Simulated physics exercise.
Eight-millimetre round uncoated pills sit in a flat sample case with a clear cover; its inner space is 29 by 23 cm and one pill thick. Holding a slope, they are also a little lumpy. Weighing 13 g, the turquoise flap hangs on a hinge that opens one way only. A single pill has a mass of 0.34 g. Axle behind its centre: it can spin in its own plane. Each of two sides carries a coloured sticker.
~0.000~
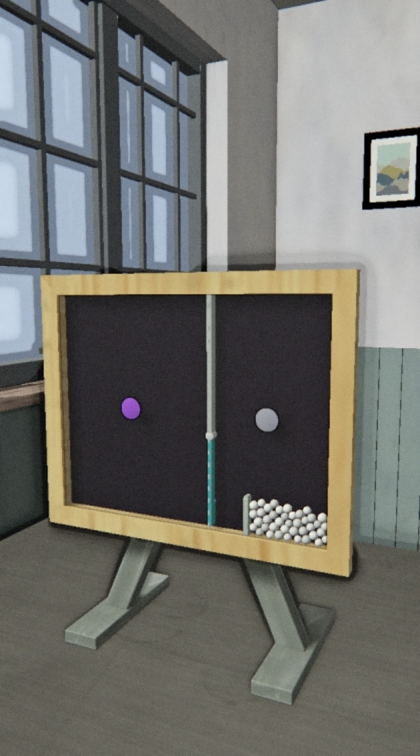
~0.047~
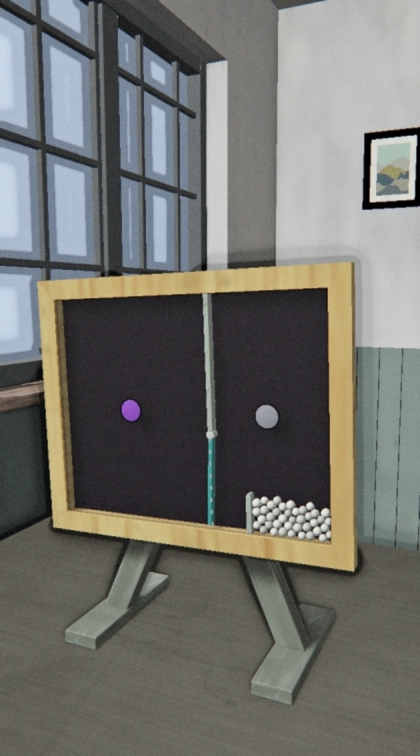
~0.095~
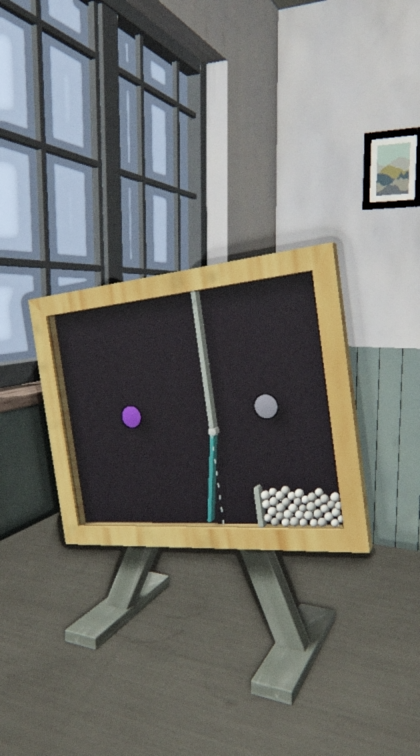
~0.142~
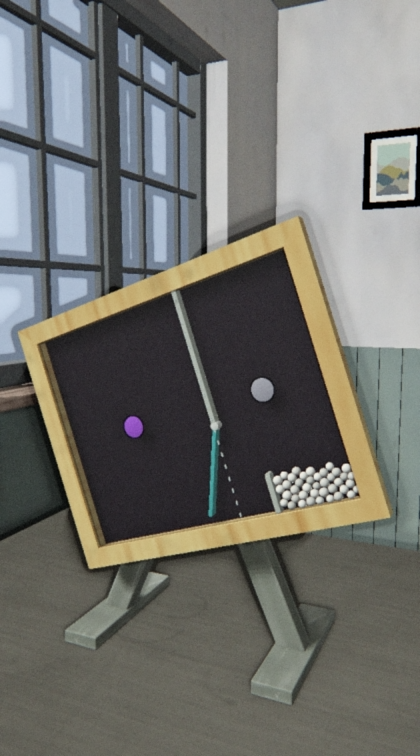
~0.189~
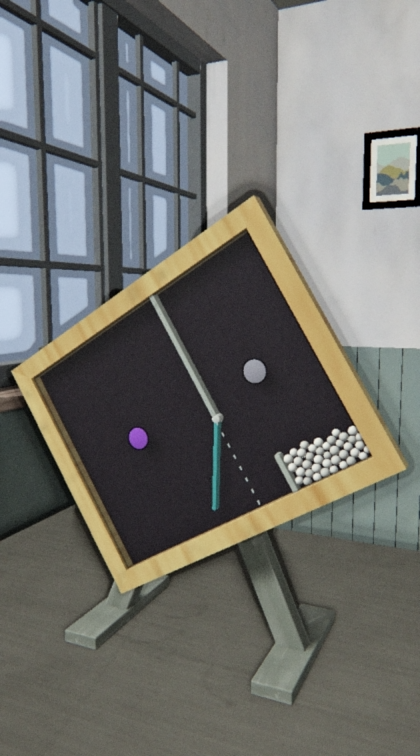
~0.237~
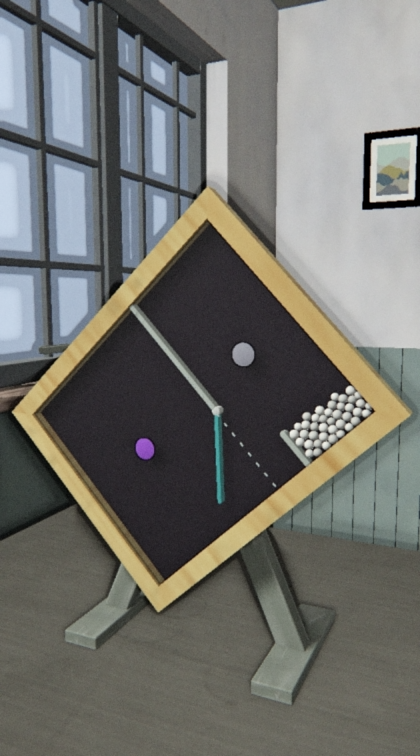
A wood-framed case on a stand, with a purple disc at left and a grey one at right, starts level, then turns anticlockwise, slightly at first. As it tilts further, the turquoise flap swings away from a dashed line, staying near upright, while small white balls remain heaped in the right-hand corner.
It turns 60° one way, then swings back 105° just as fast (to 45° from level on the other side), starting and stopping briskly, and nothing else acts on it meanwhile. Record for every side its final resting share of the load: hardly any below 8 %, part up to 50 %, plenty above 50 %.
Final shares: Purple side: Hardly any; grey side: Plenty.
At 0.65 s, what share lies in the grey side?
100 %.
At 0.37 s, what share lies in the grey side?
Roughly 100 %.
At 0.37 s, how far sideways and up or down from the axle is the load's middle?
Position estimate: Right 14 cm, above 4 cm.
After 0.37 s, it stands 60° anticlockwise; the pills' middle is 14 cm right of and 4 cm above the centre; grey 100 %; turquoise flap open 52°.
After 0.65 s, it stands 7° anticlockwise; the pills' middle is 10 cm right of and 9 cm below the centre; purple 5 %, grey 100 %; turquoise flap open 10°.
After 0.92 s, it stands 45° clockwise; the pills' middle is in line with and 14 cm below the centre; grey 100 %; turquoise flap shut.
Settled by 1.4 s, it stands 45° clockwise; purple 0 %, grey 100 %; turquoise flap shut.
